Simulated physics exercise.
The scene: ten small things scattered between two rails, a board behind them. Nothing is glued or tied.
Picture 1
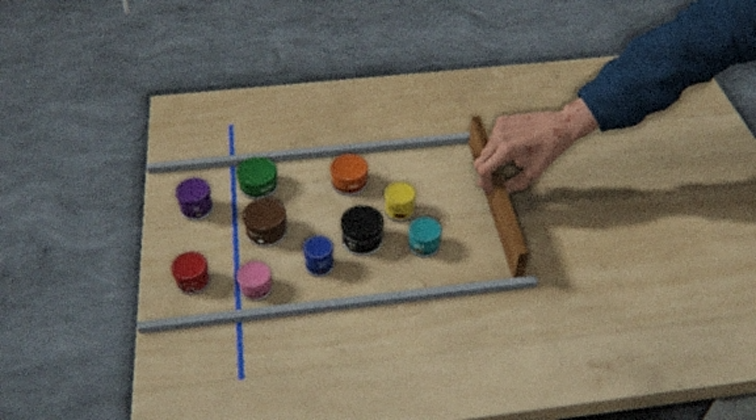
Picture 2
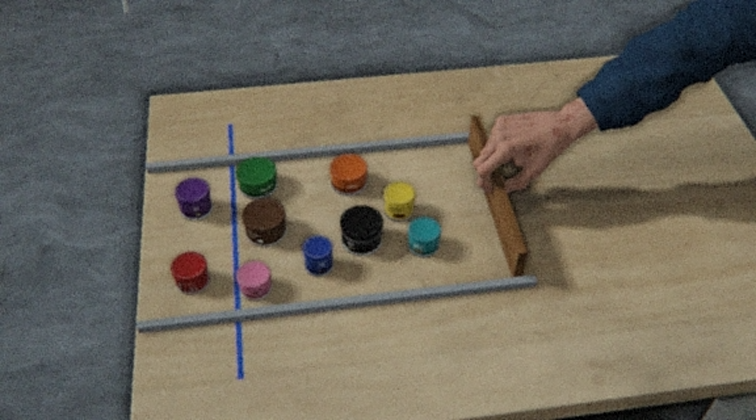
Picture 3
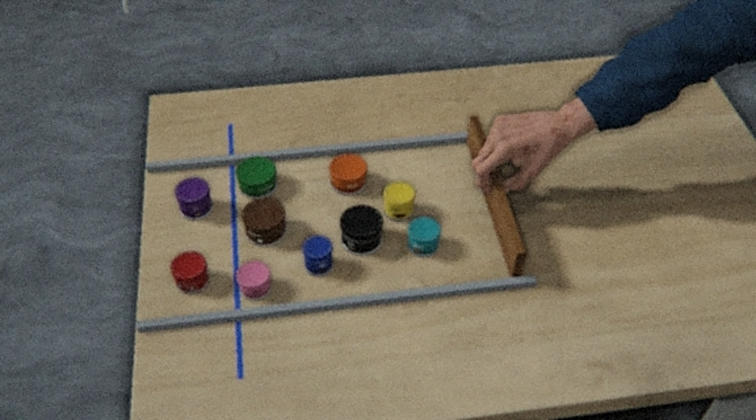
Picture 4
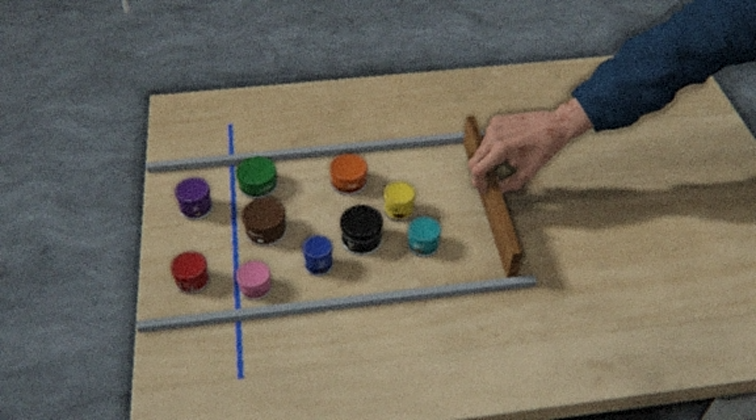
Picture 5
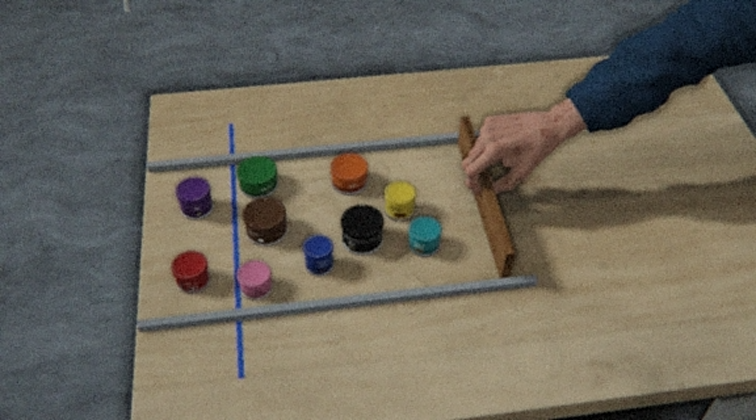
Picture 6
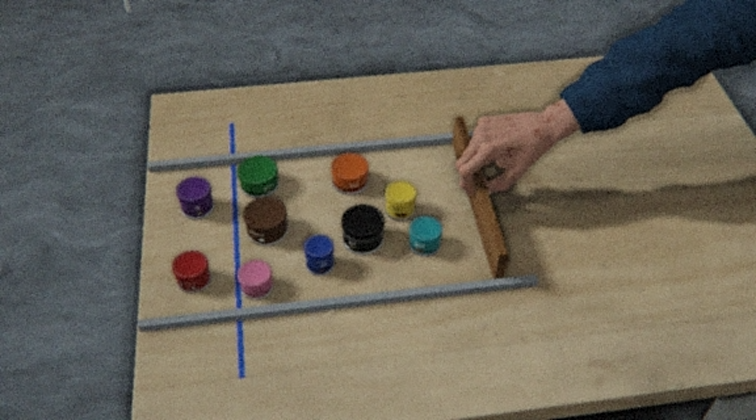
On a wooden tabletop, a hand slid an upright wooden board slightly to the left between two grey rails, while the ten colourful little pots scattered in front of it stayed where they were.
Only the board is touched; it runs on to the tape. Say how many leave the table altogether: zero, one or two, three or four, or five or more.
In the end the number that fall off is zero.
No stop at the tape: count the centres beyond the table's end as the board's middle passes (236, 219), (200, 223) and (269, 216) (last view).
Past the end: 0, 1 and 0.
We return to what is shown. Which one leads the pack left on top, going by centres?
That is the purple tin.
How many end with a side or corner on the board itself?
It touches 5.
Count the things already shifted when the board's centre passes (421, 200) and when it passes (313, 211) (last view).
The counts are 1 and 8.
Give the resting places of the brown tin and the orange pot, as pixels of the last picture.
The brown tin stops around (183, 220); the orange pot around (215, 188).
Early on, none off yet; red tin at rest near (192, 272); purple tin at rest near (196, 198); pink tin at rest near (256, 280).
A while later, none off yet; red tin at rest near (192, 272); purple tin at rest near (196, 198); pink tin moving near (248, 283).
Finally, the number that fall off is zero.
